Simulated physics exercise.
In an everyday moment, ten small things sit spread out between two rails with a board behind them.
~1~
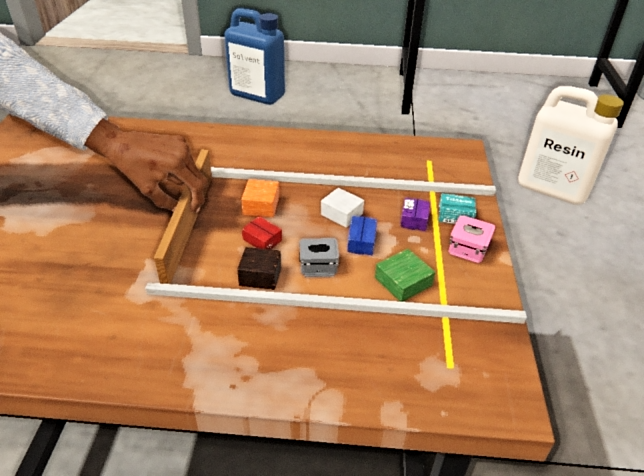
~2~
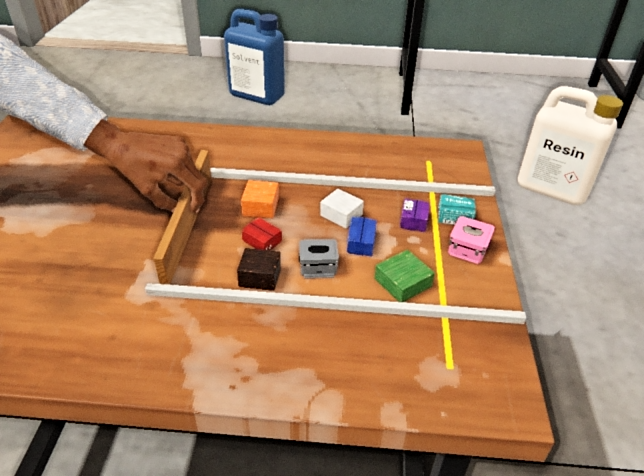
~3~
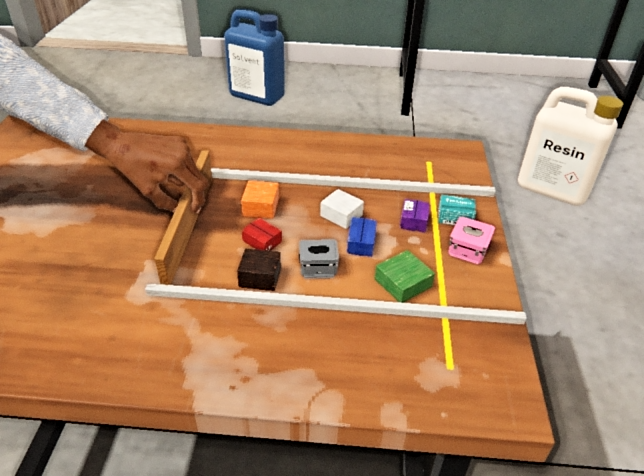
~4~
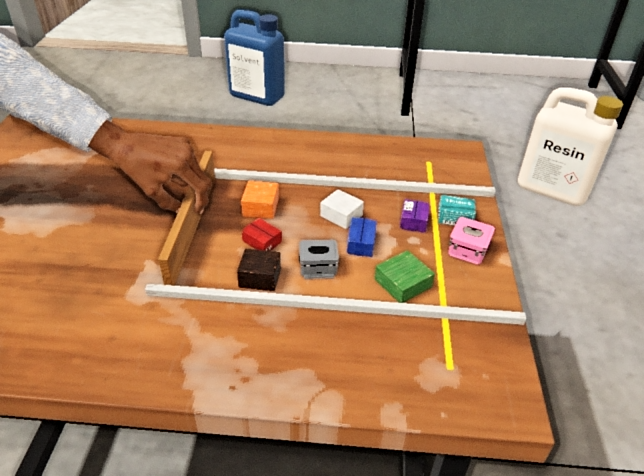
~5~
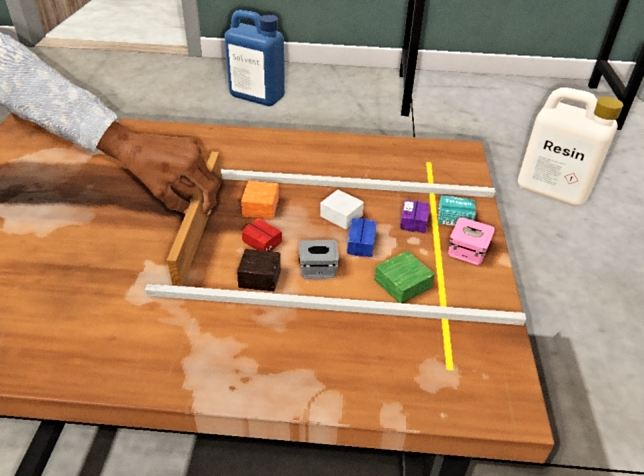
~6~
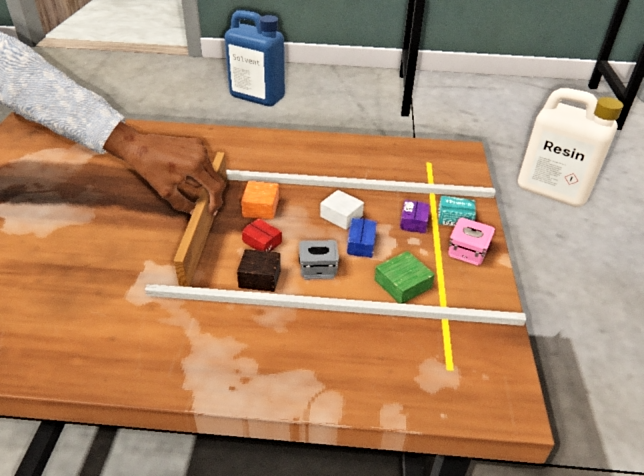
On a stained wooden table between two white rails, a hand holds a wooden board upright beside scattered small coloured boxes and blocks, then slides it slightly to the right while the boxes, blocks and yellow tape stay still.
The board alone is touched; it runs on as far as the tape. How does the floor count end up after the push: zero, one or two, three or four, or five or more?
I expect the drop count to reach three but not five.
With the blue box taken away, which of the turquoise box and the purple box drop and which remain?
So the turquoise box goes off the edge and the purple box goes off the edge.
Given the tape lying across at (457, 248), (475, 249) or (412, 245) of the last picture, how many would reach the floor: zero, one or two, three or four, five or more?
In turn: Either three or four, 5 or more, 1 or 2.
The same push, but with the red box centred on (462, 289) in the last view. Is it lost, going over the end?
From that start the object does not stay.
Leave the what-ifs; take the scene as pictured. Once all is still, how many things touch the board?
Number in contact with it: 3.
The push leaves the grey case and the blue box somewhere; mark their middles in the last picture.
You'll find the first one at (487, 261) and the second at (482, 237).
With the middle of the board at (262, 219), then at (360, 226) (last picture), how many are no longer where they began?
By the first moment it's 3, by the second it's 9.
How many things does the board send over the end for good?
The total comes to 3.
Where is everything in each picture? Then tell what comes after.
In the first picture, pink case (471, 240); turquoise box (457, 210); purple box (415, 215); board (187, 212); tape (438, 244).
In the second picture, turquoise box (457, 211); blue box (362, 236).
In the third picture, purple box (415, 215); orange block (261, 199).
In the fourth picture, pink case (471, 241); black block (260, 270).
In the fifth picture, turquoise box (457, 212); green block (404, 277).
In the sixth picture, pink case (471, 242); turquoise box (457, 212); purple box (415, 216); board (204, 215); tape (437, 246).
Soon after, none off yet; pink case at rest near (471, 242); turquoise box at rest near (457, 212); purple box at rest near (415, 216).
After that, none off yet; pink case at rest near (471, 242); turquoise box displaced a little near (471, 213); purple box displaced about its own width near (442, 218).
In the end, the number that fall off is three or four; gone, purple box, turquoise box and pink case.
